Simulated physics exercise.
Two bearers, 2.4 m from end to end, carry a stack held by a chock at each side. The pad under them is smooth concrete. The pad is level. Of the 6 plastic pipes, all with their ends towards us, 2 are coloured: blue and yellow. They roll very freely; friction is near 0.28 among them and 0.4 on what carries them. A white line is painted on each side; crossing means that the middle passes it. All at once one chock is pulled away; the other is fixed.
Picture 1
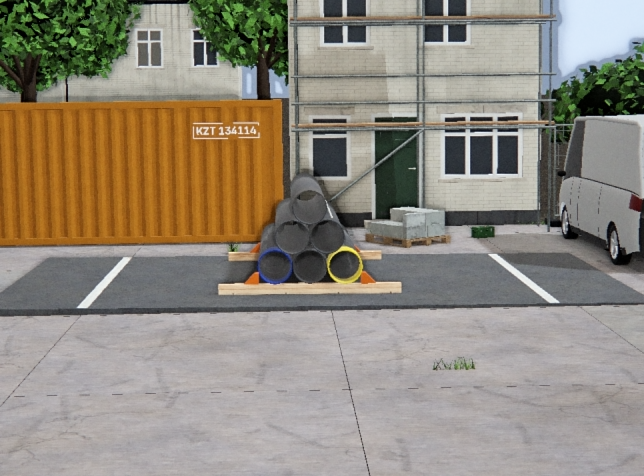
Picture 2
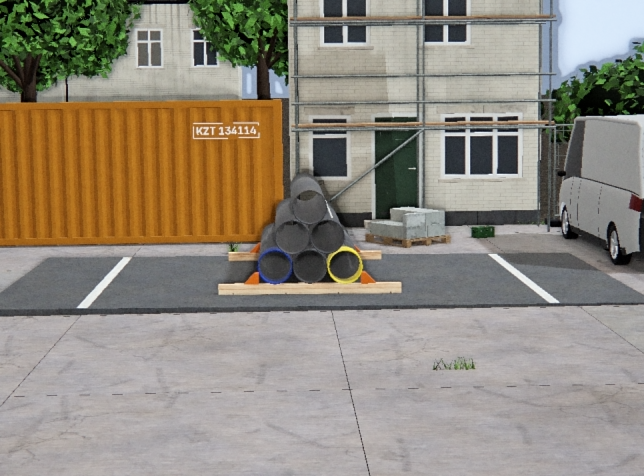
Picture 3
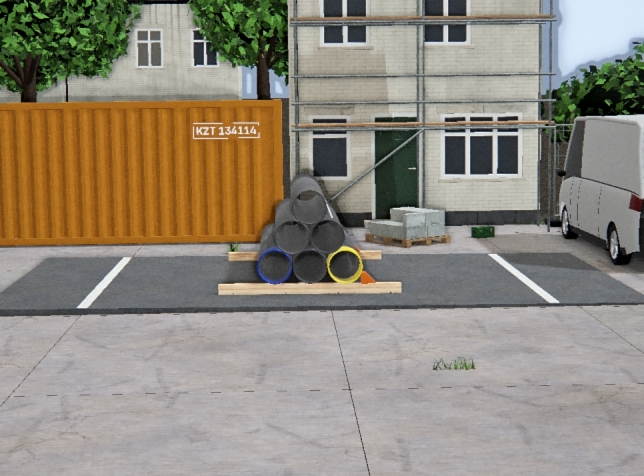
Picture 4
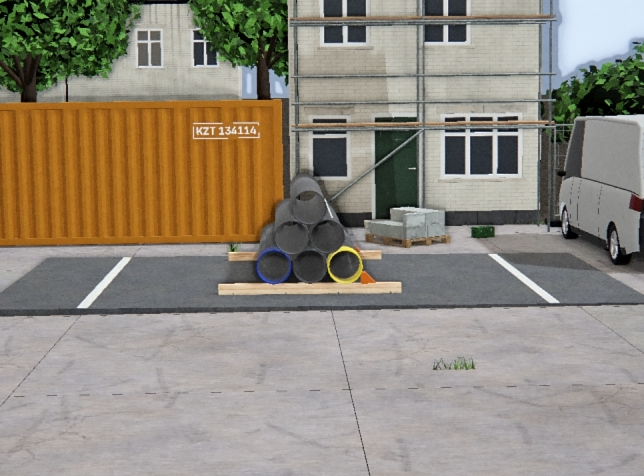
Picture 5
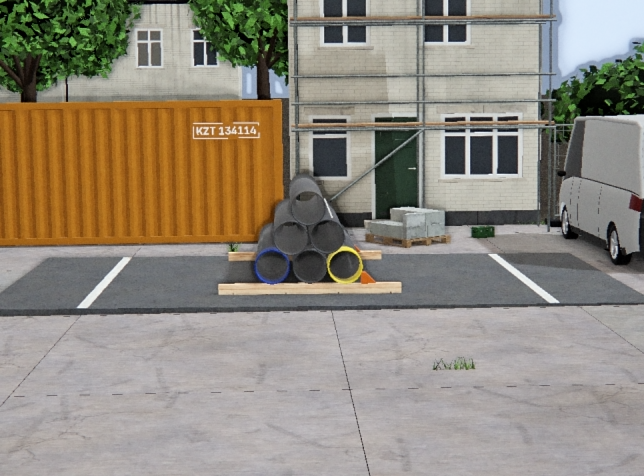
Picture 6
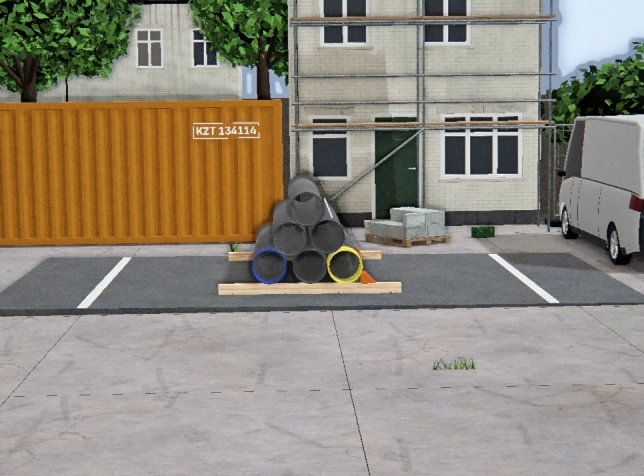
In a paved yard beside a scaffolded house, six dark pipes sat piled on wooden beams when the left orange wedge vanished, and then the blue-rimmed pipe at the bottom shifted very slightly left.
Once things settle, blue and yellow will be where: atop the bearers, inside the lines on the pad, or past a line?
Blue comes to rest past a line, yellow comes to rest atop the bearers.
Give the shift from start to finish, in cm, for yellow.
Yellow 0.
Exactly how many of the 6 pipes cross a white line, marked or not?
The count is 2.
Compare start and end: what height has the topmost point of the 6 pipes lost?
Some 40 cm lower.
Another 1.3 s on from the last picture, blue is off the bearers, 135 cm short of the left line, rolling left; yellow is on the bearers, 75 cm from the bearers' right end; 0 over a line so far.
Another 3.0 s on from the last picture, blue is past the left line; still the same for yellow; 1 over a line so far.
In the end (8.4 s after the last picture), blue is past the left line; yellow is on the bearers, 75 cm from the bearers' right end; 2 over a line so far.
